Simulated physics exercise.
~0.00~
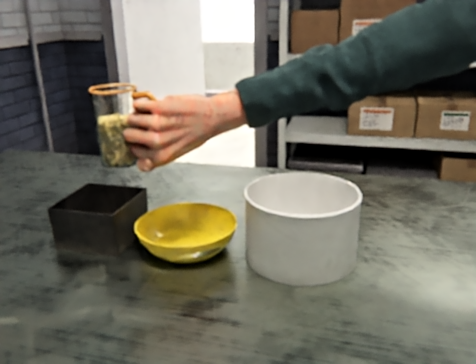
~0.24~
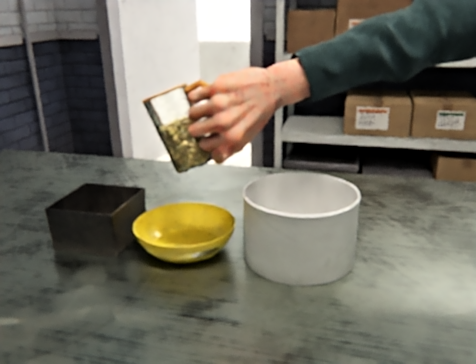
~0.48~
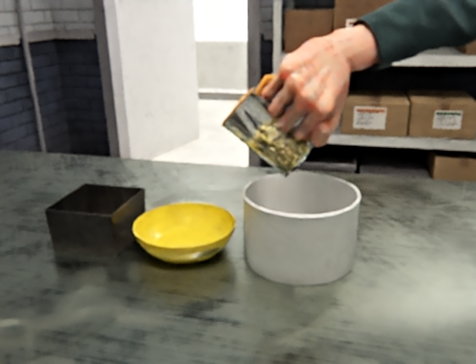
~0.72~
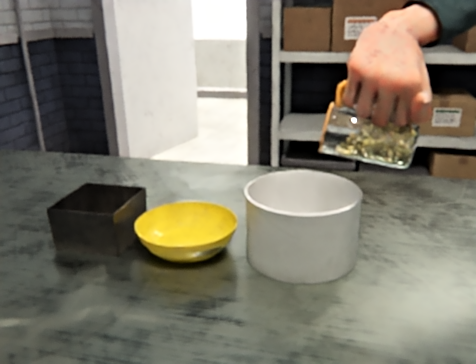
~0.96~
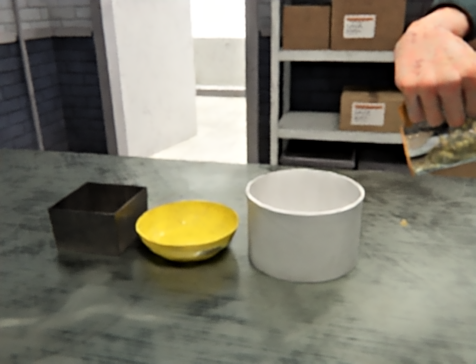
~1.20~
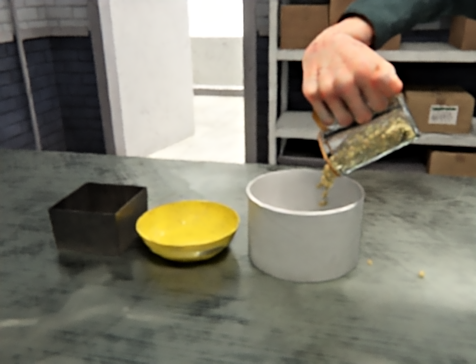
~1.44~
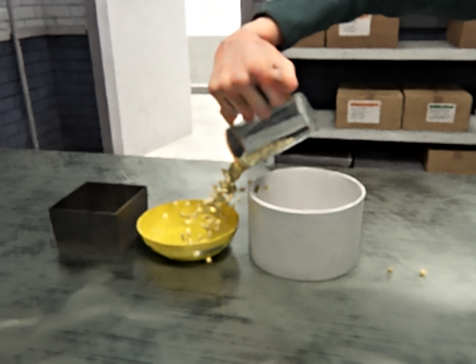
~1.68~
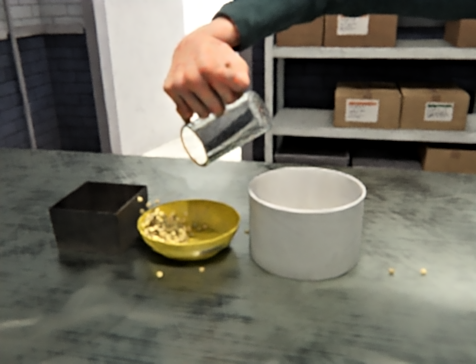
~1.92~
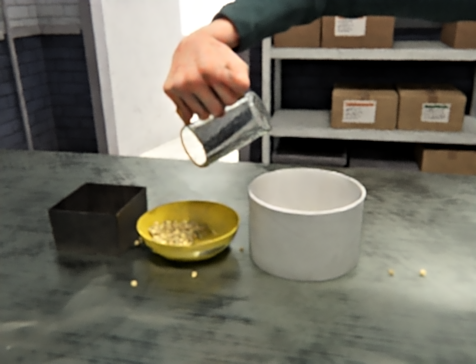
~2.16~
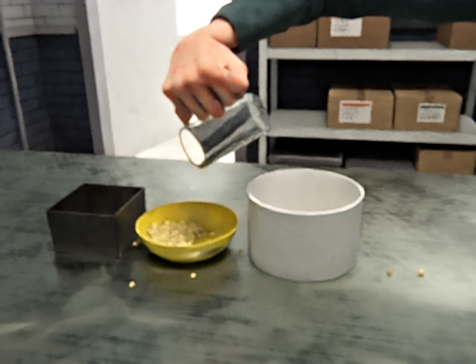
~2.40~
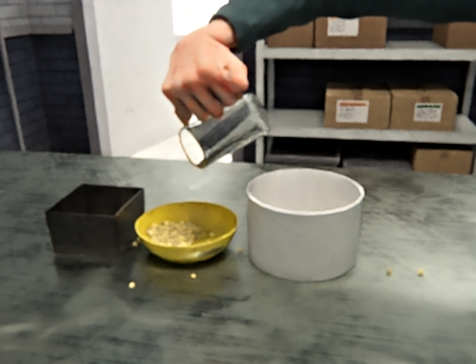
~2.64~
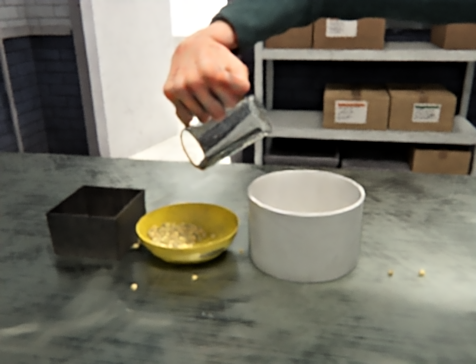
At the start, a hand in a green sleeve holds a clear cup of small pale beans above a dark table, where a black tin, a yellow bowl and a white pot stand in a row. The hand carries the cup right, tilting it steadily, until it is past the pot. It then swings back left, and beans begin pouring into the white pot. As the cup continues left, the stream falls into the yellow bowl. The hand stops with the emptied cup still tipped, beans lying in the bowl and a few scattered on the table.
